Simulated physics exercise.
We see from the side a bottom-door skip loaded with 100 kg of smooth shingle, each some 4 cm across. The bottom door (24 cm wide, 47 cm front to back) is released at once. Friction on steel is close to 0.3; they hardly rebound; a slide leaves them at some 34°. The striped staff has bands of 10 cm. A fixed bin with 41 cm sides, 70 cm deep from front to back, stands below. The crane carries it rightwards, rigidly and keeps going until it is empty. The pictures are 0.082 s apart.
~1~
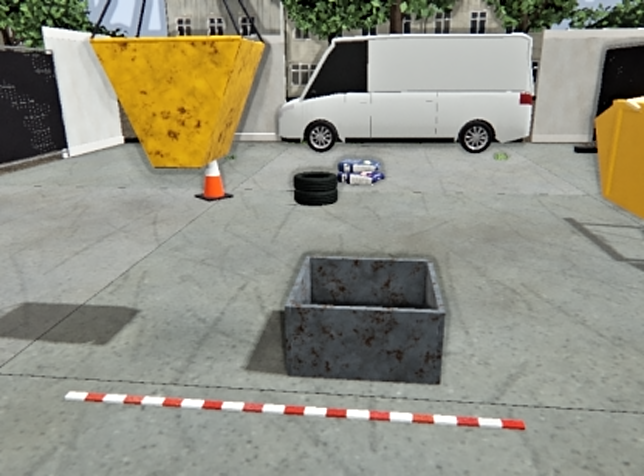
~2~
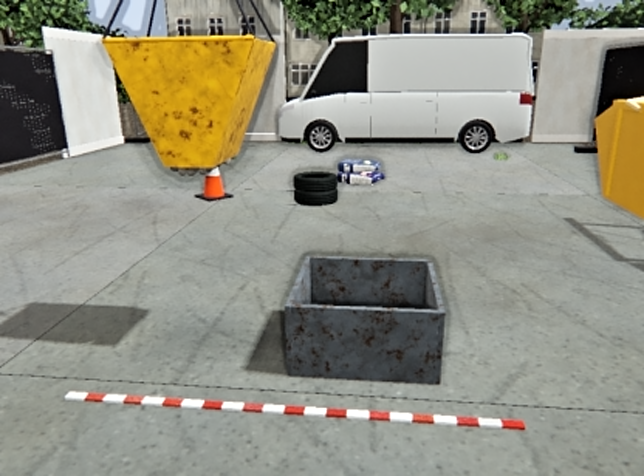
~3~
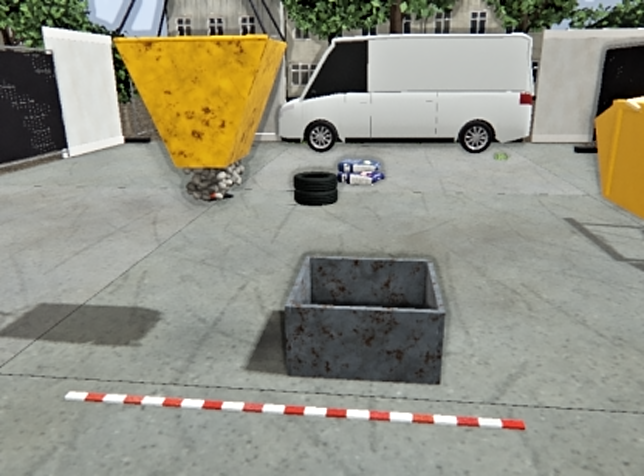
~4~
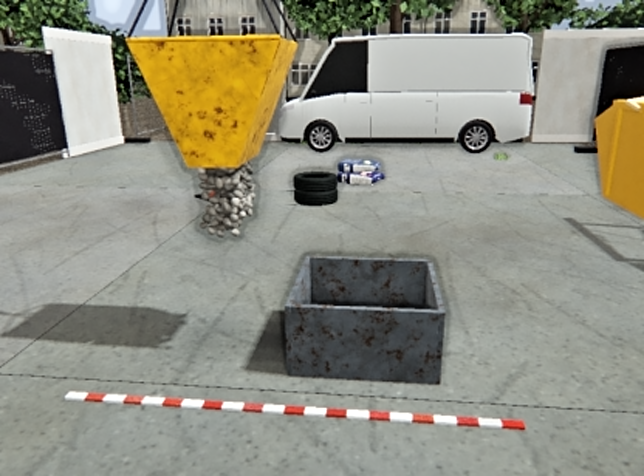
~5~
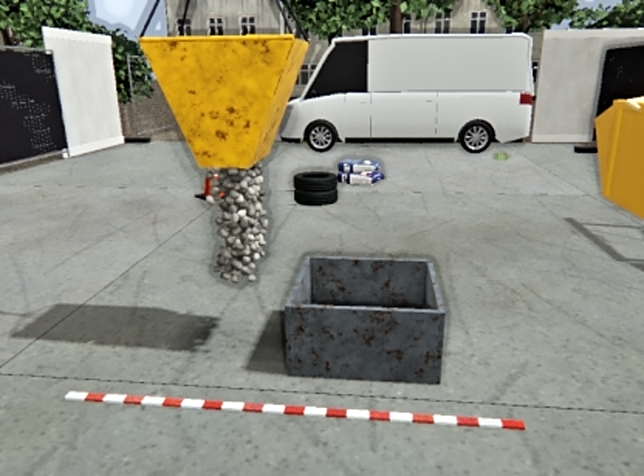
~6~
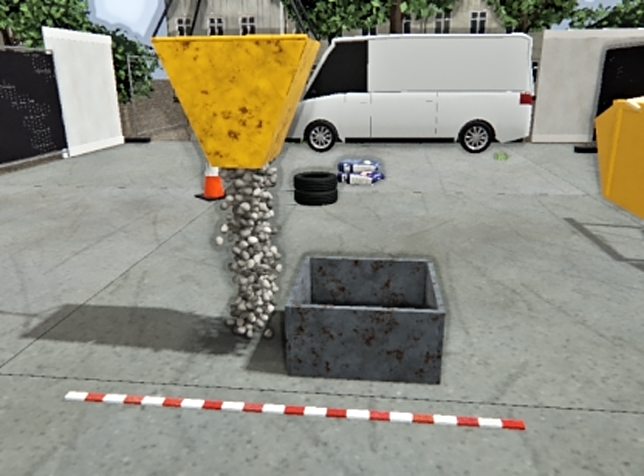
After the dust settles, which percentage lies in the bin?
Roughly 30 per cent ends in the bin.
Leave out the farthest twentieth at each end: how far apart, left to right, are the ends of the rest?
Roughly 120 cm.
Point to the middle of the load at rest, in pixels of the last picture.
Around (280, 333).
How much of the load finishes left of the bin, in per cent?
Some 70 per cent of the load.
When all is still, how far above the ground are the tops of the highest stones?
Some 16 cm high.
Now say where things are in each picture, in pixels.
The outlet is at (176, 157); nothing has dropped yet, in the first frame.
The outlet is at (188, 157); 5 % is out, in the second frame.
Outlet at (200, 157), the stream shows down to (214, 193); 84 % still inside, in the third frame.
Outlet at (211, 157), the stream shows down to (228, 228); 72 % still inside, in the fourth frame.
Outlet at (223, 157), the stream shows down to (239, 271); 57 % still inside, in the fifth frame.
Outlet at (235, 157), the stream shows down to (263, 270); 43 % still inside, in the sixth frame.
Then, 0.3 s after the last picture, 1 % in the bottom-door skip, 91 % falling or lying left of the bin, 8 % falling or lying in the bin; the stones farthest right are at (323, 313).
Then, 0.7 s after the last picture, 0 % in the bottom-door skip, 69 % falling or lying left of the bin, 30 % falling or lying in the bin, 2 % falling or lying beside or right of the bin; the stones farthest right are at (420, 342).
Then, 1.3 s after the last picture, 0 % in the bottom-door skip, 68 % falling or lying left of the bin, 30 % falling or lying in the bin, 2 % falling or lying beside or right of the bin; the stones farthest right are at (424, 328).
Then, 2.2 s after the last picture, 0 % in the bottom-door skip, 68 % falling or lying left of the bin, 30 % falling or lying in the bin, 2 % falling or lying beside or right of the bin; the stones farthest right are at (424, 328).
Then, 4.1 s after the last picture, 0 % in the bottom-door skip, 68 % left of the bin, 30 % in the bin, 2 % beside or right of the bin; the stones farthest right are at (424, 328).
